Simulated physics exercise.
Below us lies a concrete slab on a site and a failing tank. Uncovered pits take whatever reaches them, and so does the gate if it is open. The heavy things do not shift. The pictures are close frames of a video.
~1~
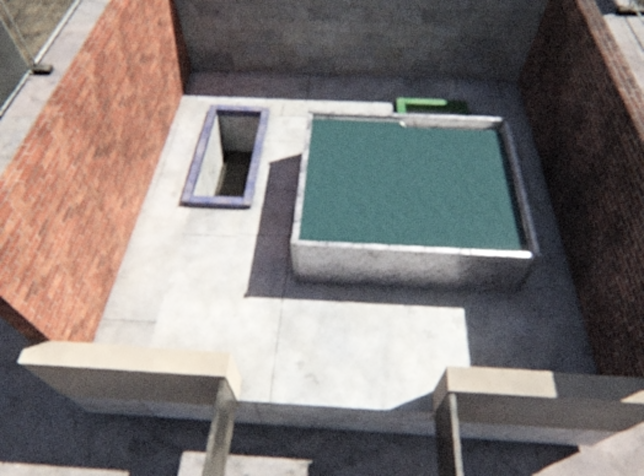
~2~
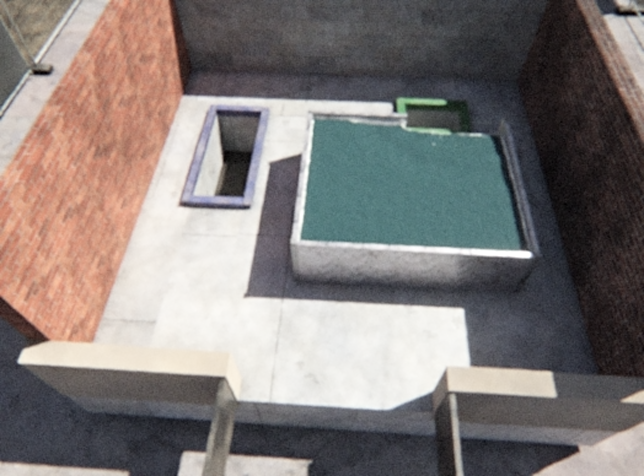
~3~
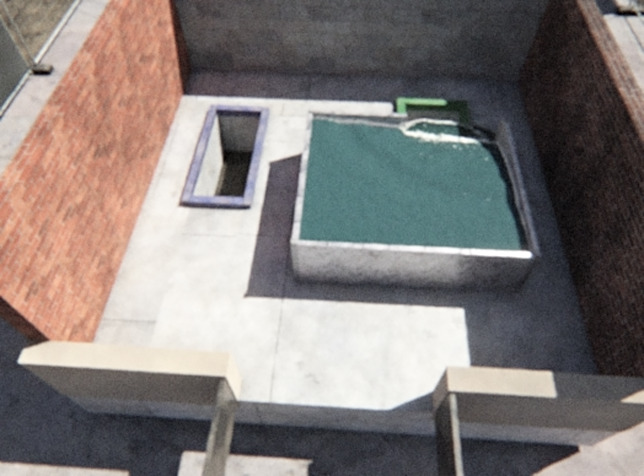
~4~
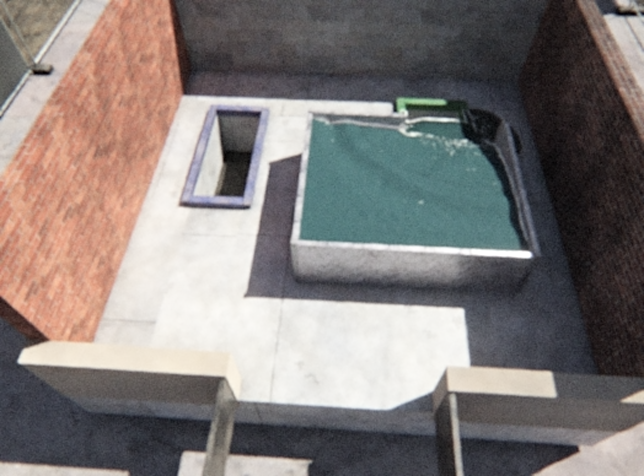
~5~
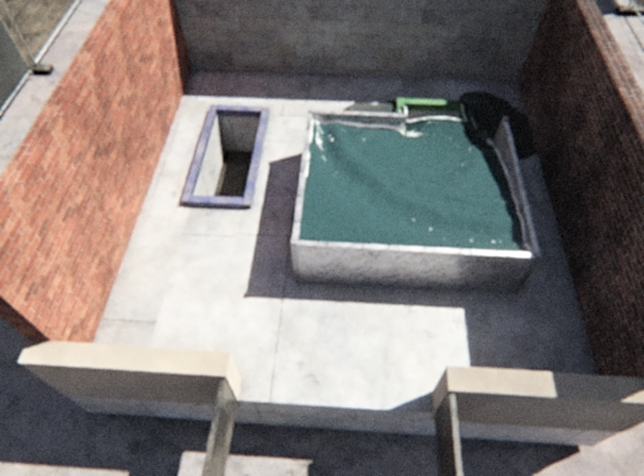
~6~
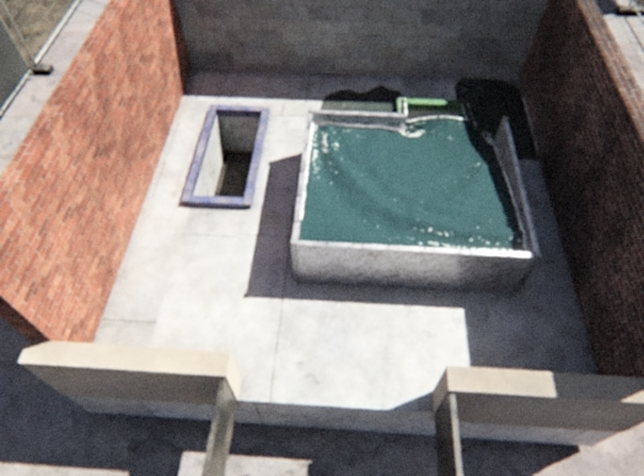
A square grey tank of teal water stands on a pale concrete slab between red brick walls, seen from above by a still camera. A blue-rimmed rectangular opening lies to its left, a green-edged one behind it, and low cream walls in front. The water dips at the far right corner, ripples with white flecks, and pours out, spreading darkly over the slab behind.
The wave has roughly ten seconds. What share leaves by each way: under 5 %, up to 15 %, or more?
One by one: The gate takes not even 5 %; the blue pit takes not even 5 %; the green pit takes above 15 %.
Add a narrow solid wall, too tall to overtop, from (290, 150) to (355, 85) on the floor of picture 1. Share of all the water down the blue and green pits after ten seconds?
Roughly, in per cent: Blue 0, green 40.
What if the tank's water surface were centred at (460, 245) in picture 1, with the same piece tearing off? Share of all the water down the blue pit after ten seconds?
Per cent: Blue 8.
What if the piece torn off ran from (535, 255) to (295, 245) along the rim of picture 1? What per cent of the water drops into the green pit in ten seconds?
Parts in a hundred: Green 0.
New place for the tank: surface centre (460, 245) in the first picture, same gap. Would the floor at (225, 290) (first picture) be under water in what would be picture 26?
Answer: Free of water.
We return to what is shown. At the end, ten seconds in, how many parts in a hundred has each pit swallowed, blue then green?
Roughly 4 per cent, then 34 per cent.
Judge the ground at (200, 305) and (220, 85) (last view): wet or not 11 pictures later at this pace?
In turn: Clear, awash.
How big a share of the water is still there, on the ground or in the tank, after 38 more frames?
About 66 per cent.
A moment on, water covers 25 % of the floor; the gate 0 %, the blue pit 0 %, the green pit 11 %.
Next, water covers 35 % of the floor; the gate 0 %, the blue pit 0 %, the green pit 18 %.
Then, water covers 50 % of the floor; the gate 0 %, the blue pit 0 %, the green pit 26 %.
Later, water covers 80 % of the floor; the gate 0 %, the blue pit 2 %, the green pit 32 %.
In the end, water covers 95 % of the floor; the gate 2 %, the blue pit 3 %, the green pit 34 %.
